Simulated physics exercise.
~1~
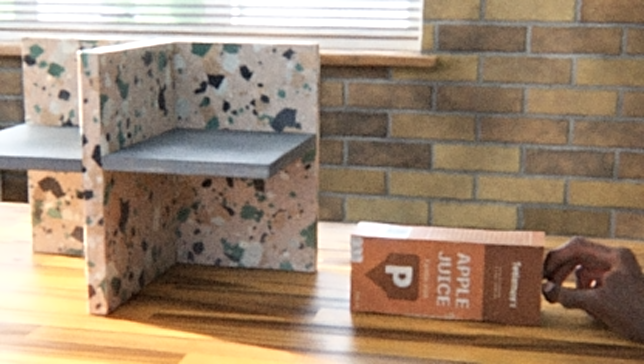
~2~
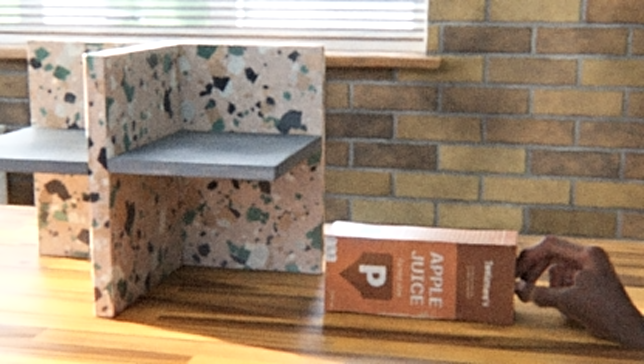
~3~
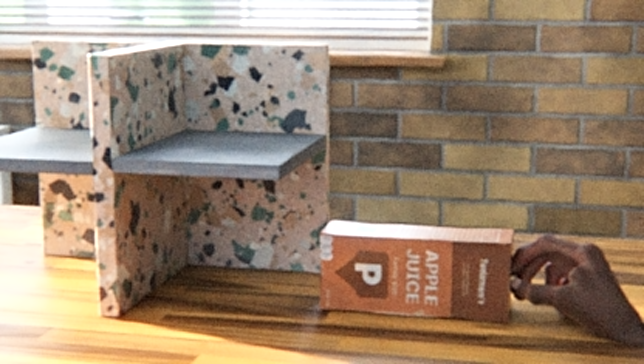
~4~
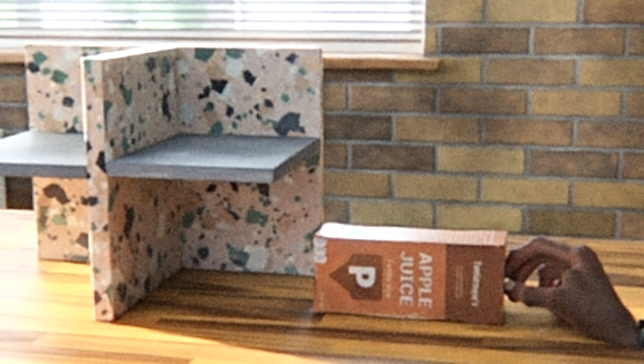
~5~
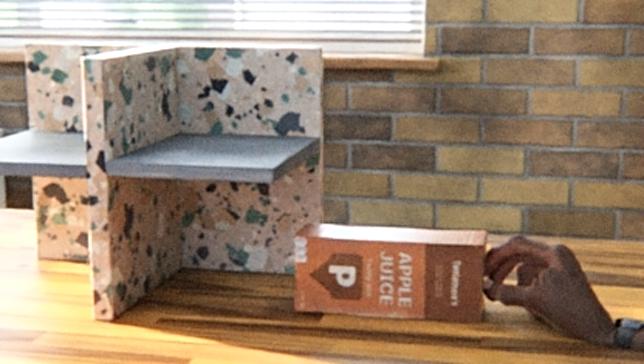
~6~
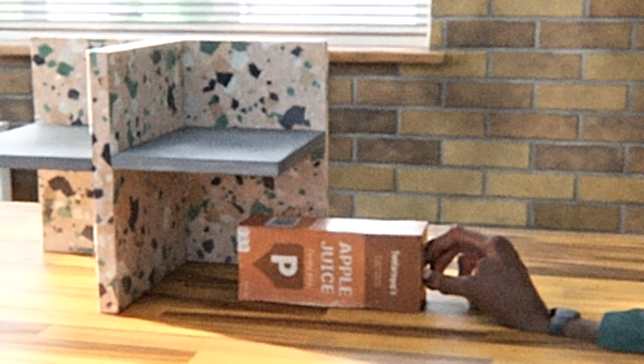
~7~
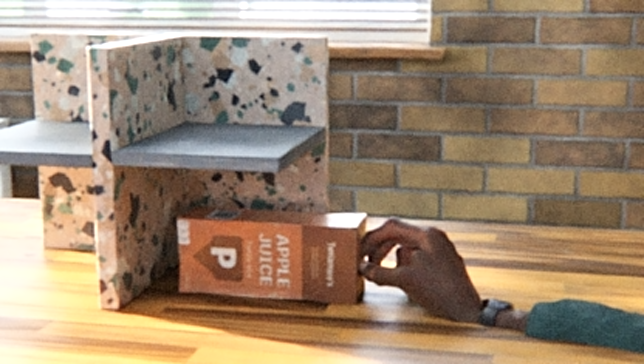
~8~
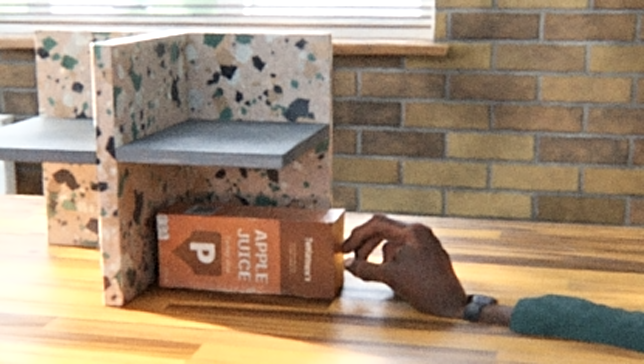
An orange apple juice carton lying on its side was pushed left across a wooden table by a hand, sliding steadily toward a small speckled rack until it passed beneath the gray shelf and rested there, with the fingers still at its end.
